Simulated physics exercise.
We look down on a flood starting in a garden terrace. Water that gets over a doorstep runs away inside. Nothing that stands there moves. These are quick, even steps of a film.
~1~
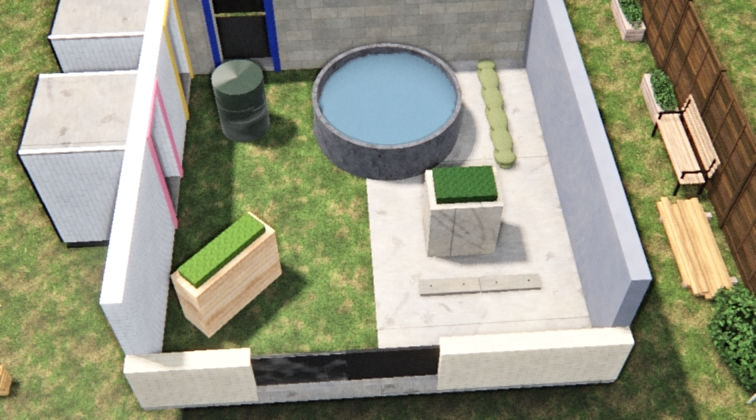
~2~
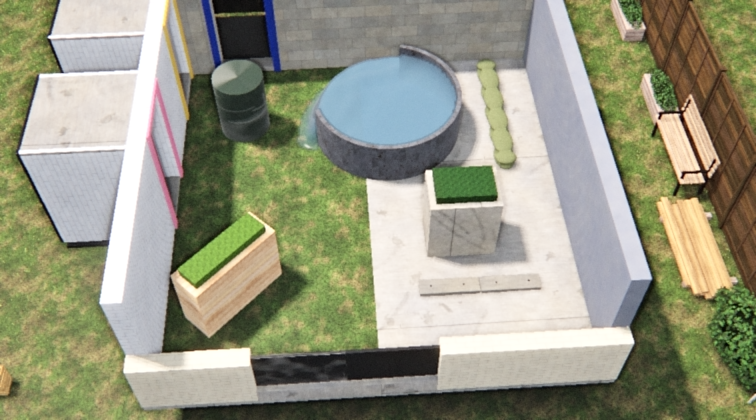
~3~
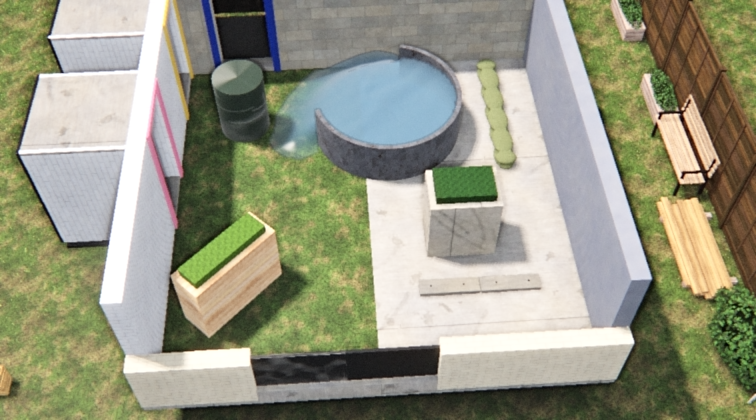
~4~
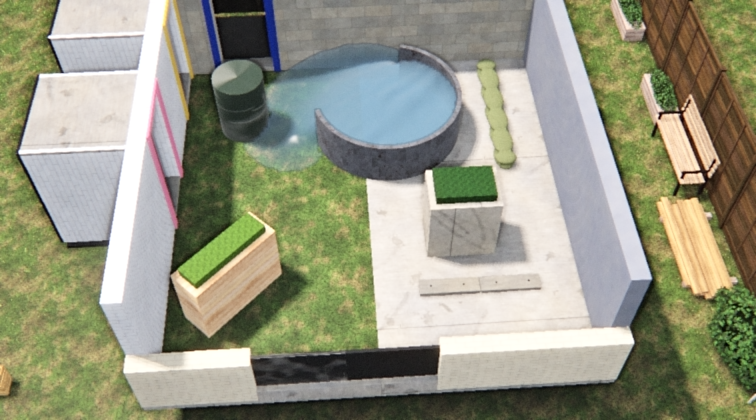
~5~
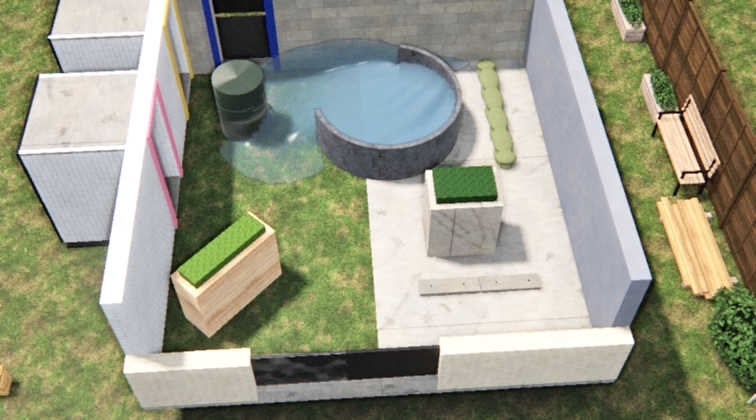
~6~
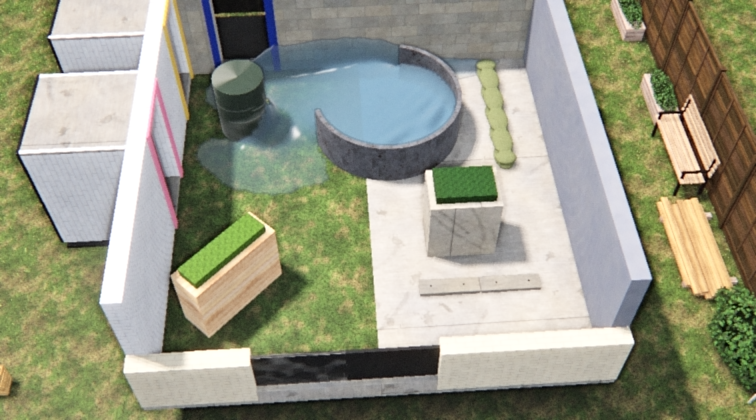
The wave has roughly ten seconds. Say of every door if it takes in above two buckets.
One by one: The yellow door lets in a lot; the pink door lets in a lot; the blue door lets in a lot.
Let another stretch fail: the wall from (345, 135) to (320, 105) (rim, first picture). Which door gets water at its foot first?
It is the pink door.
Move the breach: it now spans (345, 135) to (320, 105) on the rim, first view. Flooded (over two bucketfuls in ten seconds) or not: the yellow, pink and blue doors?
My reading: Yellow lets less in, pink goes over, blue holds.
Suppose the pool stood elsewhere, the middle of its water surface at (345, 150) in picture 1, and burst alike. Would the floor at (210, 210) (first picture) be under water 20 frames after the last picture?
There: Wet.
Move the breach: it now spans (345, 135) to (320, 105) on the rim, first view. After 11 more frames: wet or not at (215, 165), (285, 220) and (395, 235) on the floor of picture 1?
As listed: Awash, wet, dry.
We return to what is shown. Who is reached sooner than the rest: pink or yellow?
That is the yellow one.
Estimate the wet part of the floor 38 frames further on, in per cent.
I make it 85 per cent.
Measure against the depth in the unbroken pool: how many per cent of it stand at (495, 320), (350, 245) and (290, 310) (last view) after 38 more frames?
About 0, 8 and 4 per cent.
A moment on, water covers 25 % of the floor; the yellow door over two buckets in, the pink door wet at the sill, nothing in, the blue door over two buckets in.
Next, water covers 40 % of the floor; the yellow door far over two buckets in, the pink door under two buckets in, the blue door far over two buckets in.
Then, water covers 55 % of the floor; the yellow door far over two buckets in, the pink door over two buckets in, the blue door far over two buckets in.
Later, water covers 85 % of the floor; the yellow door far over two buckets in, the pink door over two buckets in, the blue door far over two buckets in.
In the end, water covers 95 % of the floor; the yellow door far over two buckets in, the pink door far over two buckets in, the blue door far over two buckets in.
